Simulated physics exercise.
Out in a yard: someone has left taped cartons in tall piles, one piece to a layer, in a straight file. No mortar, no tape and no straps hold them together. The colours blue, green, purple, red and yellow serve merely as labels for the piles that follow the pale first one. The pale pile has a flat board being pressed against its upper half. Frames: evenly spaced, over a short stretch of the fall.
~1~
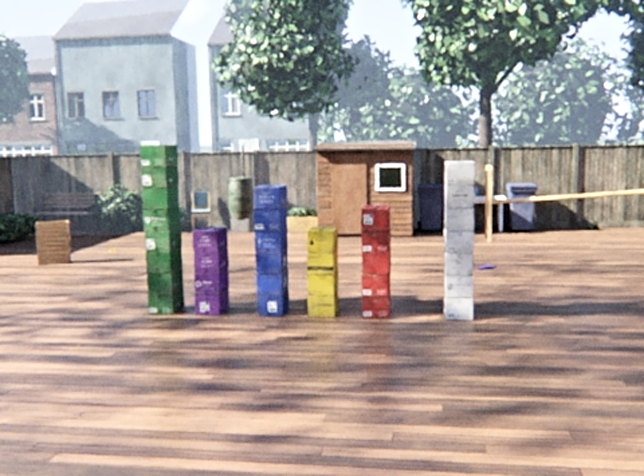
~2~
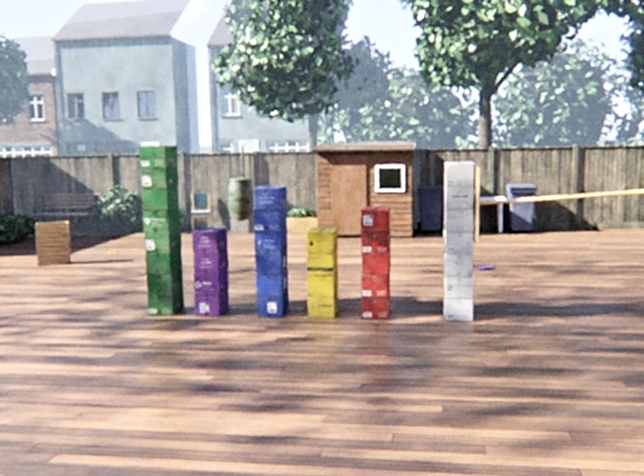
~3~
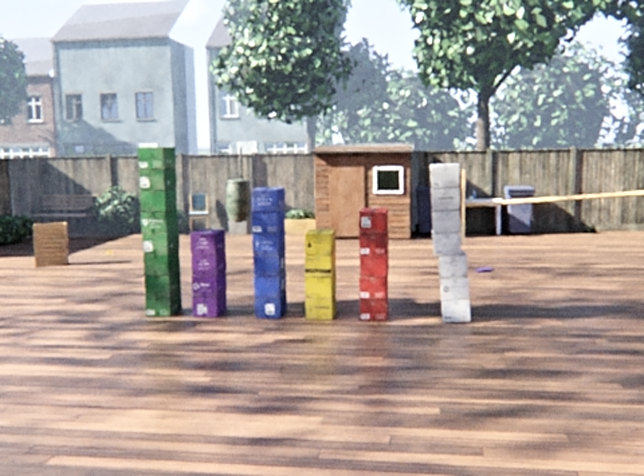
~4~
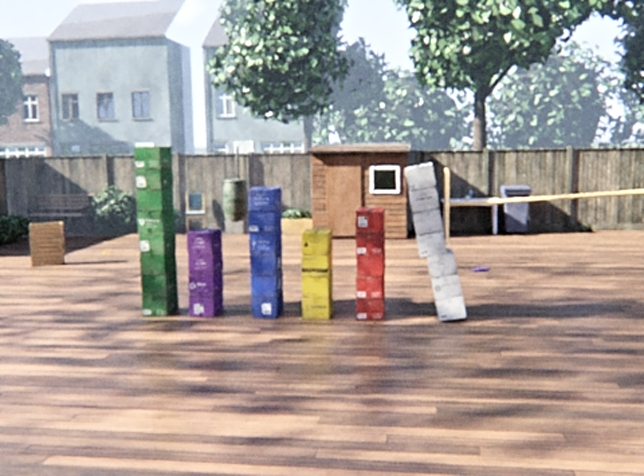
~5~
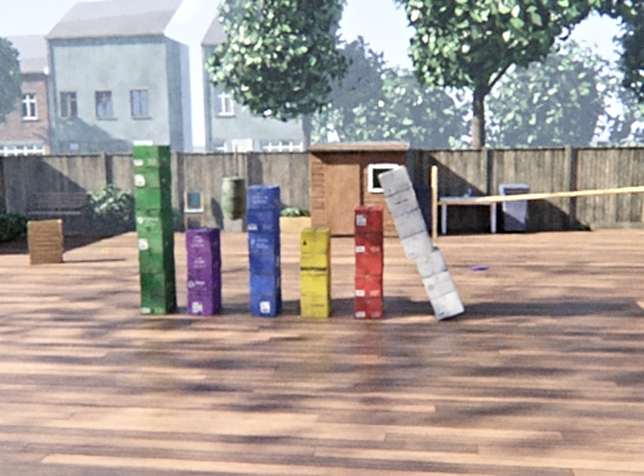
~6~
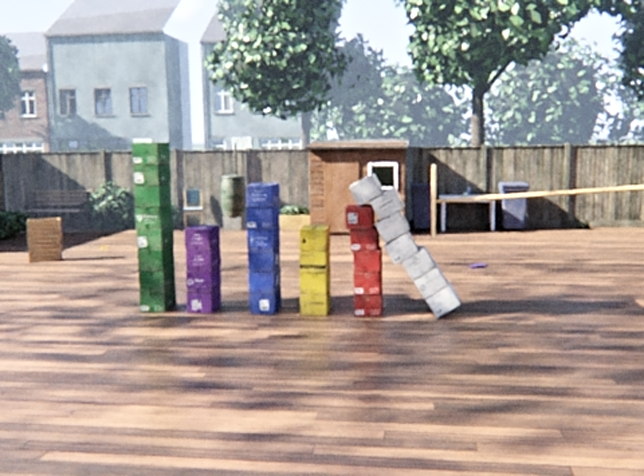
A tall white stack of boxes in a row of coloured stacks on a wooden deck leaned further and further left, until its top met the red stack and nudged its upper boxes.
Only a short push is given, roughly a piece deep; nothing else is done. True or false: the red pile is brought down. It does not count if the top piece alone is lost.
True, it is brought down.
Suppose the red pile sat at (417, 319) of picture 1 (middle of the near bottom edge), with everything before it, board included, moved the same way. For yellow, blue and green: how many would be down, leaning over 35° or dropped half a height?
Pile by pile, yellow 3, blue 6, green 8.
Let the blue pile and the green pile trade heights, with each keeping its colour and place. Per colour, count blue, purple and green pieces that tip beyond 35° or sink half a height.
By colour, blue 8, purple 4, green 6.
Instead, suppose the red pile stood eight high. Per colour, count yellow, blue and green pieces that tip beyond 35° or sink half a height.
By colour, I'd count yellow 4, blue 6, green 7.
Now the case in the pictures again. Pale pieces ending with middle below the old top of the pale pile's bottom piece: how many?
Pale pieces: 2.
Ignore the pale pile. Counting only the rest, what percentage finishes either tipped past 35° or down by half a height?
Estimate: Near 95 percent.
Soon after the last picture, 7 of the pale pile down; none of the 5 red cartons down (0 of 27 in all colours); top red carton leaning clearly, half its height lower; top yellow carton leaning a little.
A little later, 7 of the pale pile down; 4 of the 5 red cartons down (12 of 27 in all colours); top red carton leaning clearly, about its own height lower; top yellow carton leaning well over, half its height lower.
Later still, 7 of the pale pile down; 4 of the 5 red cartons down (25 of 27 in all colours); top red carton leaning well over, some two heights lower; top purple carton leaning steeply, some two heights lower.
At rest, 7 of the pale pile down; 4 of the 5 red cartons down (25 of 27 in all colours); top red carton leaning well over, some two heights lower; top green carton upside down. As the last picture would show them, middles, top red carton near (260, 258).
